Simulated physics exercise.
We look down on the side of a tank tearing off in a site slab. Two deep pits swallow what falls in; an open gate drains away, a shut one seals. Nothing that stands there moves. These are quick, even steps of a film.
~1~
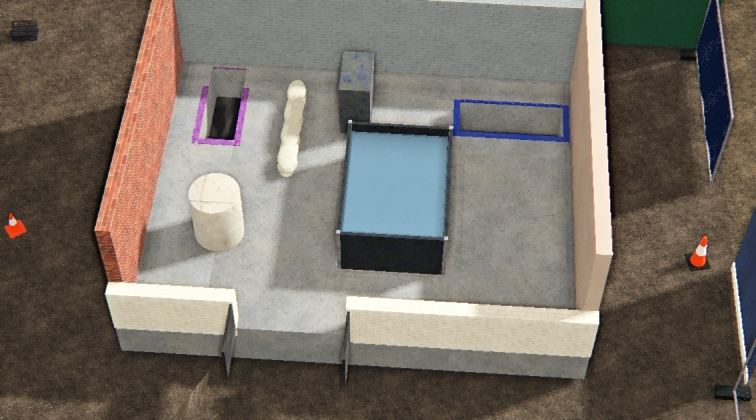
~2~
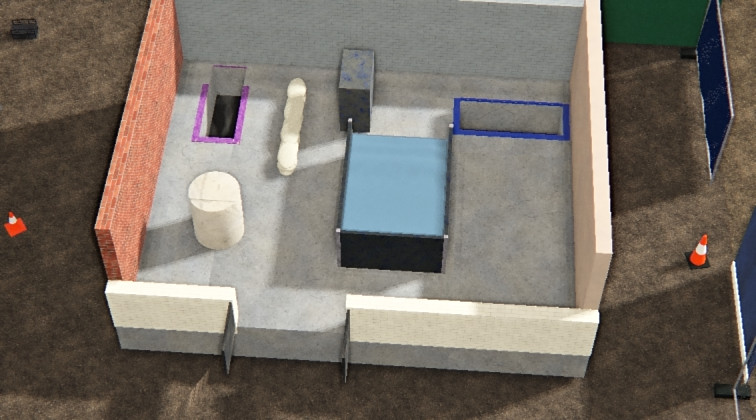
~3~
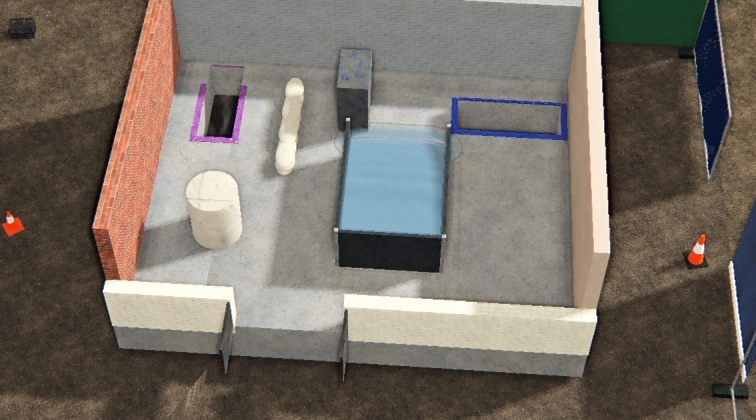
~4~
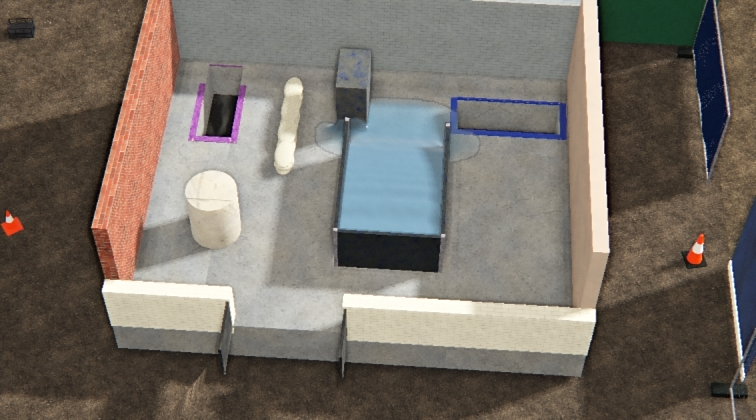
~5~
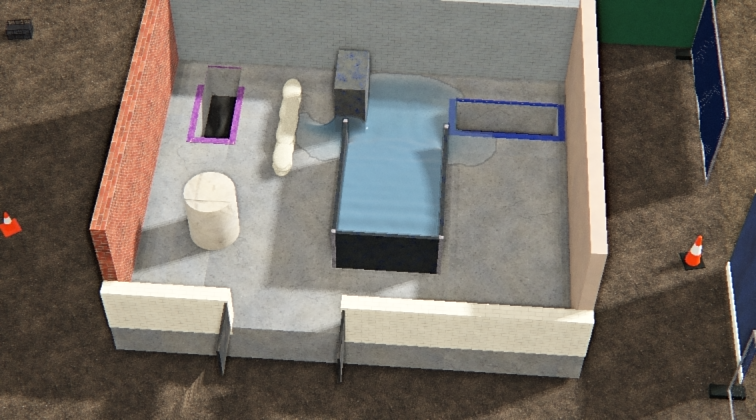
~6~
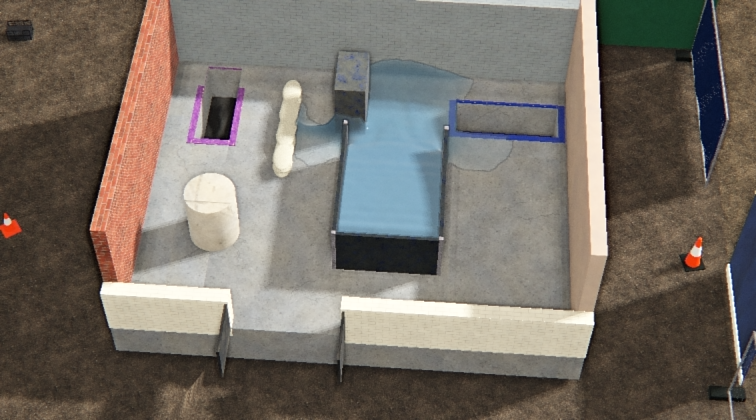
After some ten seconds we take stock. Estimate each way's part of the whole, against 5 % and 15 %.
The gate takes from 5 to 15 %; the blue pit takes more than 15 %; the purple pit takes more than 15 %.
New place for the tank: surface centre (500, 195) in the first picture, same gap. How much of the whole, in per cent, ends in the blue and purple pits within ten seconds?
Parts in a hundred: Blue 80, purple 6.
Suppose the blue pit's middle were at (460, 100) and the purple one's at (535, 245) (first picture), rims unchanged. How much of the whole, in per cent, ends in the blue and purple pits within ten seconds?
Roughly, in per cent: Blue 65, purple 2.
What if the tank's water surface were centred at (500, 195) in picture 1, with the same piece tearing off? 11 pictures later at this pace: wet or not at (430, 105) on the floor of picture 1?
At that place: Wet.
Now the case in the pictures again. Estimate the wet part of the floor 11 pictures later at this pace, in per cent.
Near 35 in a hundred.
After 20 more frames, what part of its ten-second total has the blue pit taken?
Close to 60 %.
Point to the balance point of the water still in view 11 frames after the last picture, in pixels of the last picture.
I would point to (393, 148).
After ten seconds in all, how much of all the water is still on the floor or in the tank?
I make it 26 per cent.
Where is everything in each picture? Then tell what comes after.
The first frame shows the open tank at (396, 182) is whole and still.
In the second frame, the front is at a hidden place, out from the gap on the open tank's far side.
In the third frame, the front is at (341, 138), out from the gap on the open tank's far side.
In the fourth frame, water pours out on the open tank's far side and has run to (321, 129).
In the fifth frame, water pours out on the open tank's far side and has run to (383, 76).
In the sixth frame, the front is at (469, 79), out from the gap on the open tank's far side.
A moment on, water covers 25 % of the floor; the gate 0 %, the blue pit 4 %, the purple pit 0 %.
Next, water covers 35 % of the floor; the gate 0 %, the blue pit 12 %, the purple pit 2 %.
Then, water covers 45 % of the floor; the gate 1 %, the blue pit 29 %, the purple pit 8 %.
Later, water covers 50 % of the floor; the gate 5 %, the blue pit 43 %, the purple pit 14 %.
In the end, water covers 55 % of the floor; the gate 8 %, the blue pit 50 %, the purple pit 17 %.
